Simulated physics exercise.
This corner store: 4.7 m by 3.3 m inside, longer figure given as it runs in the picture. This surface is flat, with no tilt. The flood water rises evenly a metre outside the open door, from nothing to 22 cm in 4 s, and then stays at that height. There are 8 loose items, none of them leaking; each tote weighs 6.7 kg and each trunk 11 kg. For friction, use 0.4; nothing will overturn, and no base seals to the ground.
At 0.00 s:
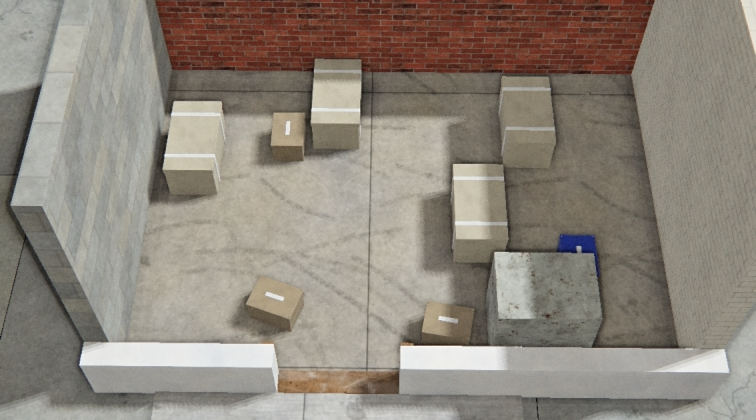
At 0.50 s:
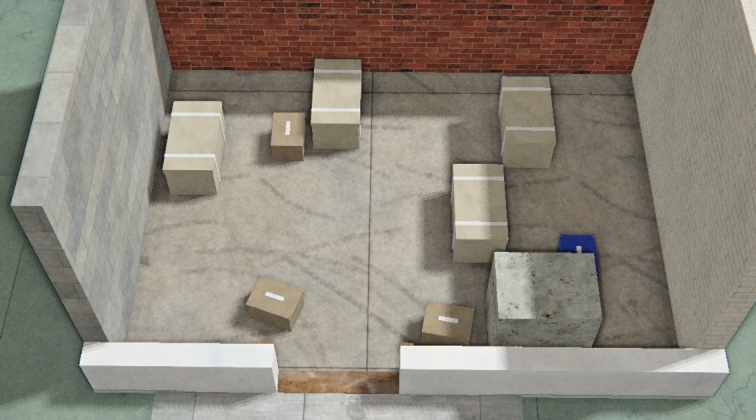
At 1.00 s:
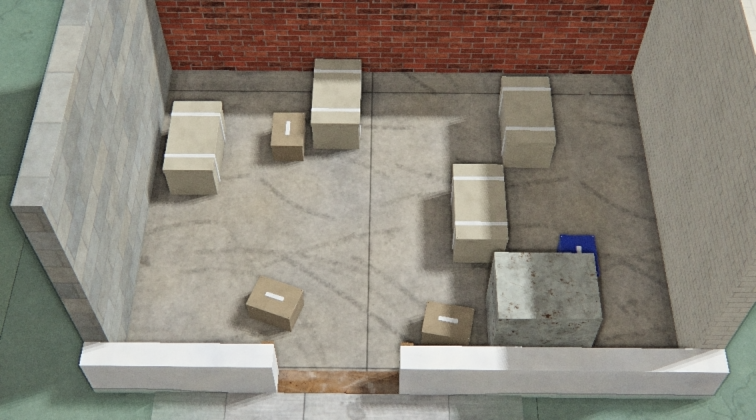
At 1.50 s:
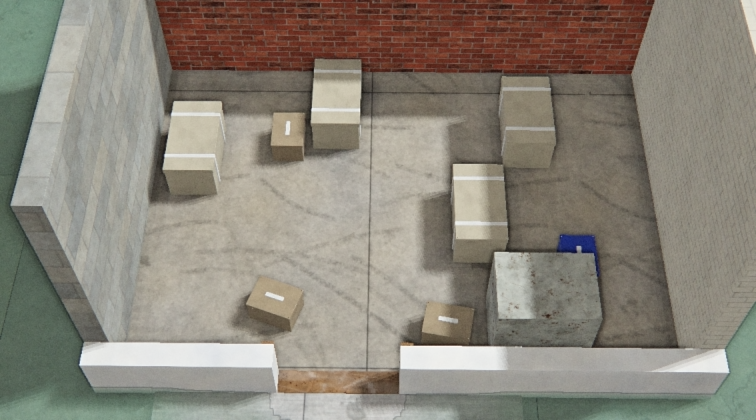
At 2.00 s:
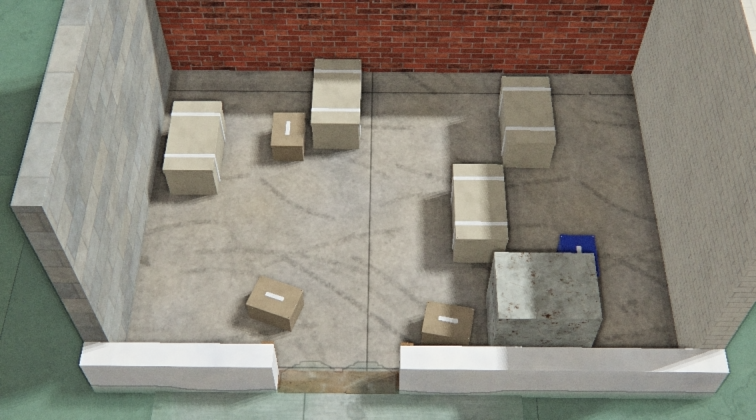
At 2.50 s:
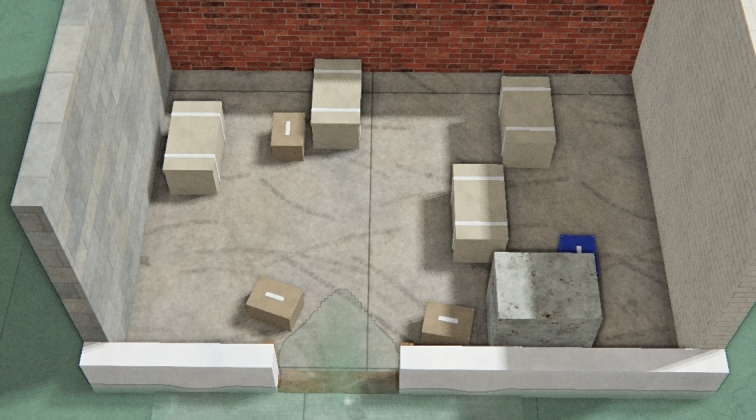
Greenish water spreads outside a walled room and seeps through the doorway past still boxes.
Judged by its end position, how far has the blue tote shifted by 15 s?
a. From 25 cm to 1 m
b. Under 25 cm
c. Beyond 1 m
The answer is c.
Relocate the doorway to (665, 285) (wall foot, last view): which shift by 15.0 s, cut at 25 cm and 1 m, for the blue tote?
Well, the blue tote really gets moving far.
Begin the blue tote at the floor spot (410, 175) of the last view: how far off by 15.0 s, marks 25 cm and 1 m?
So it journeys a long way.
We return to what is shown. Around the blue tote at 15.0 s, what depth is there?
Depth: About 8 cm.
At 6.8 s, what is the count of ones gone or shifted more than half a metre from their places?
The count is 2.
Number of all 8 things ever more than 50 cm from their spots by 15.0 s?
Count: 7.
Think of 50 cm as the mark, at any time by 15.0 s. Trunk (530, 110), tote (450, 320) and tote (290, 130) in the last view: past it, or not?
Going one by one, I get beyond, below and beyond.
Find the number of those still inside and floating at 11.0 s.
I'd say 6 of them.
After 3.5 s the blue tote is near (579, 255), 0.0 m from its start, aground; 0 afloat.
After 6.8 s the blue tote is near (579, 255), 0.0 m from its start, aground; 3 afloat.
After 11.0 s the blue tote is near (571, 264), 0.1 m from its start, aground; 6 afloat.
After 15.0 s the blue tote is near (406, 165), 1.8 m from its start, afloat; 8 afloat.
